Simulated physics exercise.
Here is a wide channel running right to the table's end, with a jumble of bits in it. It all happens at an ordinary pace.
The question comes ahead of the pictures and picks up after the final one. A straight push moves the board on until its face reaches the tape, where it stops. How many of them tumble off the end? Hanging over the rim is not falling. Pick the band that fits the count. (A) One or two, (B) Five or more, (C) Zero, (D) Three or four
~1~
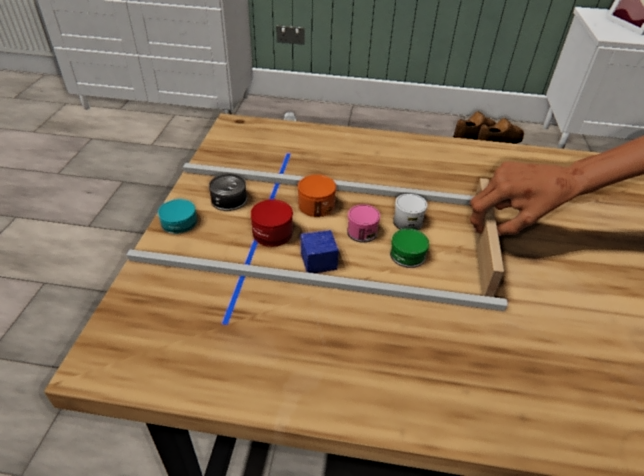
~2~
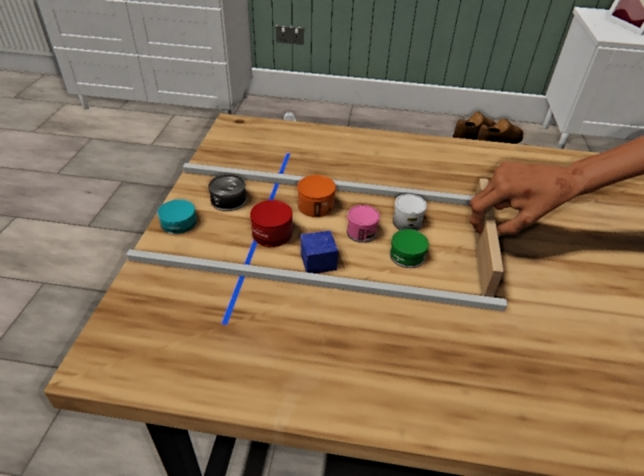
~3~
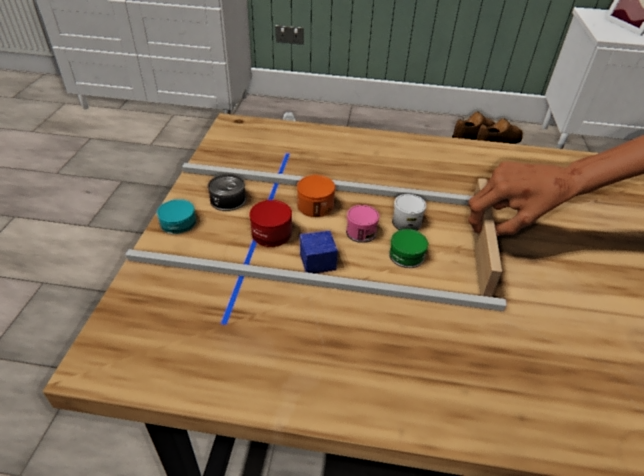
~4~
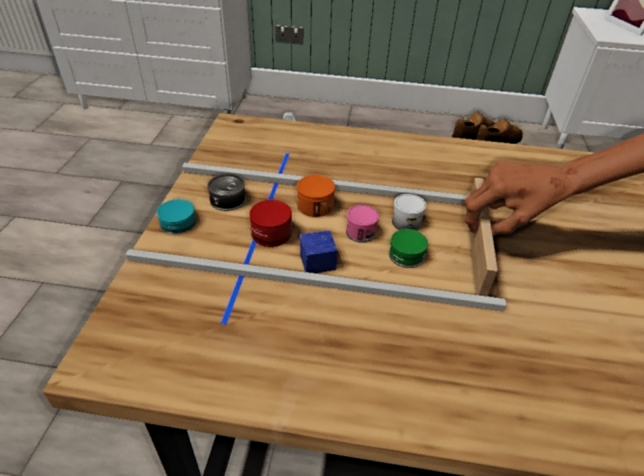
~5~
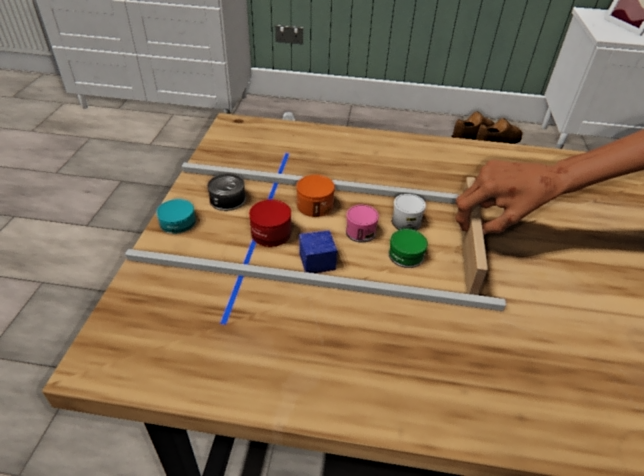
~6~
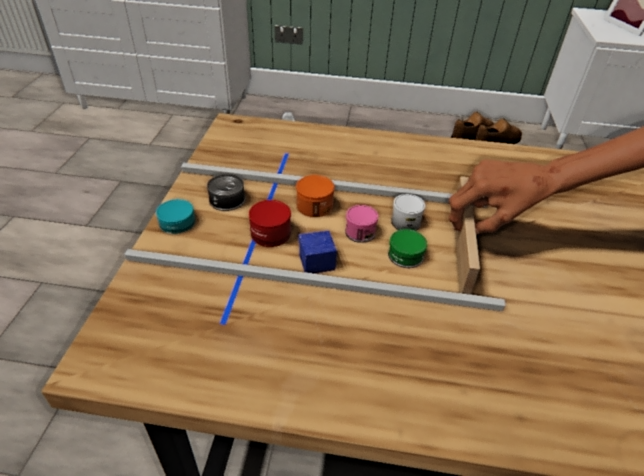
The answer is C.
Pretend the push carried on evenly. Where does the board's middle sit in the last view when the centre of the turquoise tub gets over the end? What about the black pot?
The middle is at (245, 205) when it's the turquoise tub, and at (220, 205) when it's the black pot.
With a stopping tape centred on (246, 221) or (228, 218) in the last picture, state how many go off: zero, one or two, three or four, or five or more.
Zero; either one or two.
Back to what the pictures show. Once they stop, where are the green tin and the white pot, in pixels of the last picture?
Taking them in turn, first comes (239, 228), then (254, 192).
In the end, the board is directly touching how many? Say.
Total: 3.
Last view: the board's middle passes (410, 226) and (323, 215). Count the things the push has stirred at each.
By the first moment it's 2, by the second it's 6.
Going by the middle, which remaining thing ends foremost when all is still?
That would be the turquoise tub.
A little later, none off yet; turquoise tub at rest near (176, 216); black pot at rest near (226, 192); red tub at rest near (270, 224).
Next, none off yet; turquoise tub at rest near (176, 216); black pot at rest near (226, 192); red tub shifted about its own width near (237, 223).
When it is over, the number that fall off is zero.
